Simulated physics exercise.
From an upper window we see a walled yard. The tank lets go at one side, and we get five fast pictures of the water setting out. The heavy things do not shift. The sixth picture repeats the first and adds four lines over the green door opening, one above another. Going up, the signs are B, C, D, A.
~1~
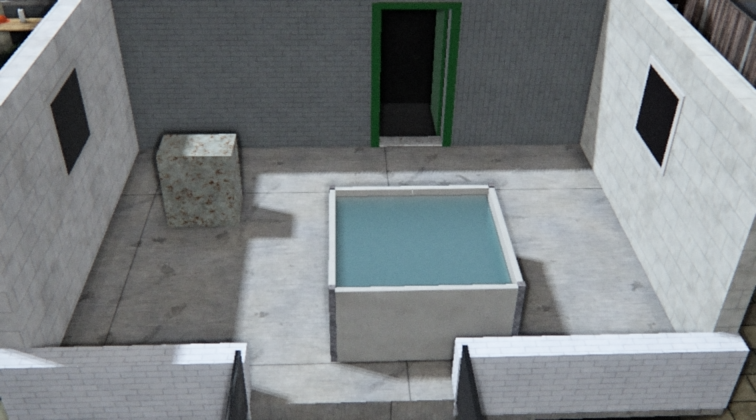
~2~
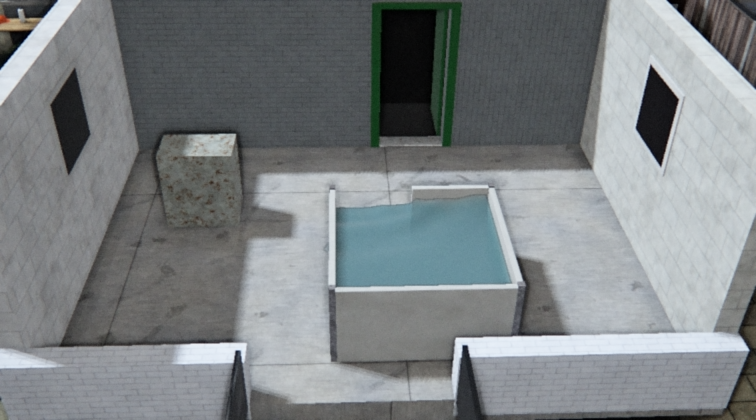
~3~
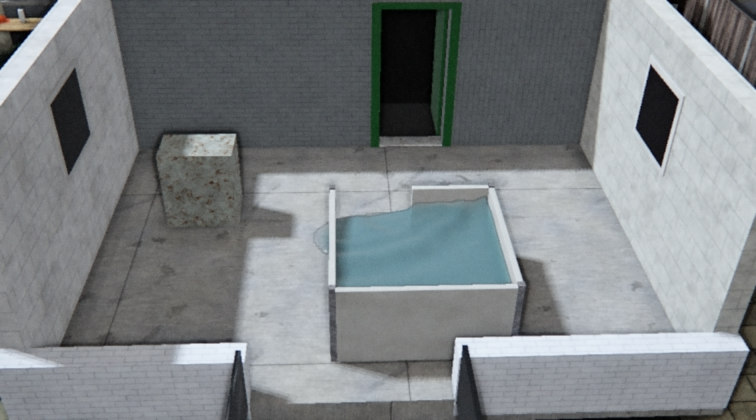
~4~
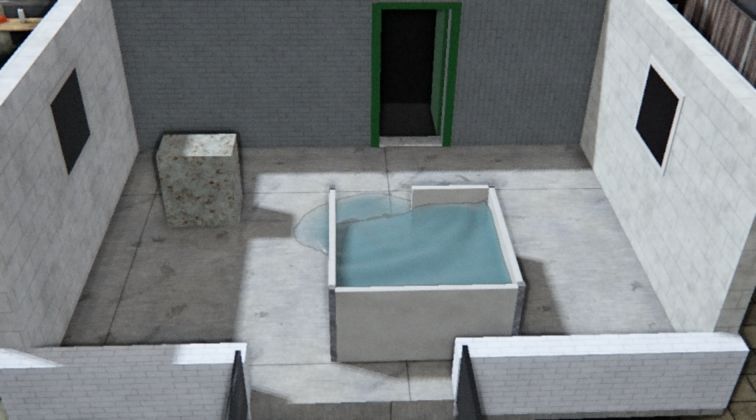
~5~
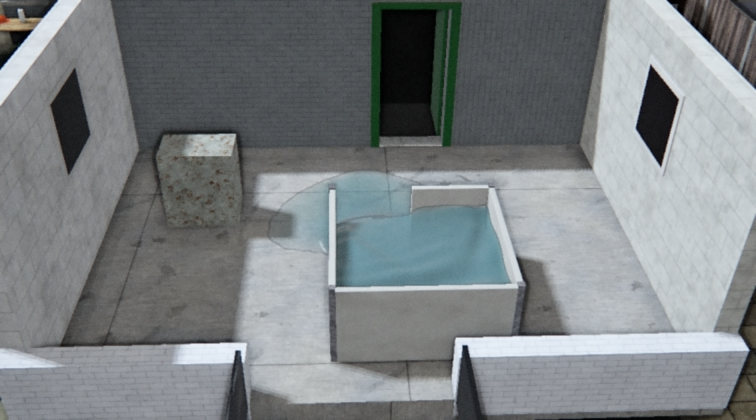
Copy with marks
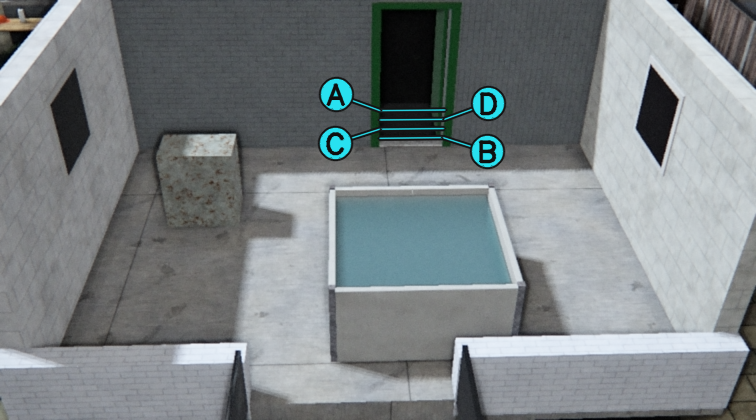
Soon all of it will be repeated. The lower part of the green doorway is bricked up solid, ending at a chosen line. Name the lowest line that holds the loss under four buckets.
The limit is C.
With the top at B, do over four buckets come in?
Yes, it does.
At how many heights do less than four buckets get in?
Three of the four.
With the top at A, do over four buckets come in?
No.
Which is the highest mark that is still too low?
The answer is B.
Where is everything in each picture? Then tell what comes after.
Water in the tank at rest, its middle at (419, 240); foot of the green doorway at (411, 146); open gate at (352, 337).
Water covers 1 % of the ground, its front hidden from here.
Water covers 3 % of the ground, its front hidden from here.
Water covers 6 % of the ground, its front hidden from here.
Water covers 12 % of the ground and shows as far out as (351, 173).
On the marked copy, A at (412, 110); B at (411, 137); C at (411, 128); D at (412, 119); from the bottom up B, C, D, A.
Choosing A, nothing gets over.
Choosing B, about 14 bucketfuls get in.
Choosing C, a bucket or two gets in.
Choosing D, nothing gets over.
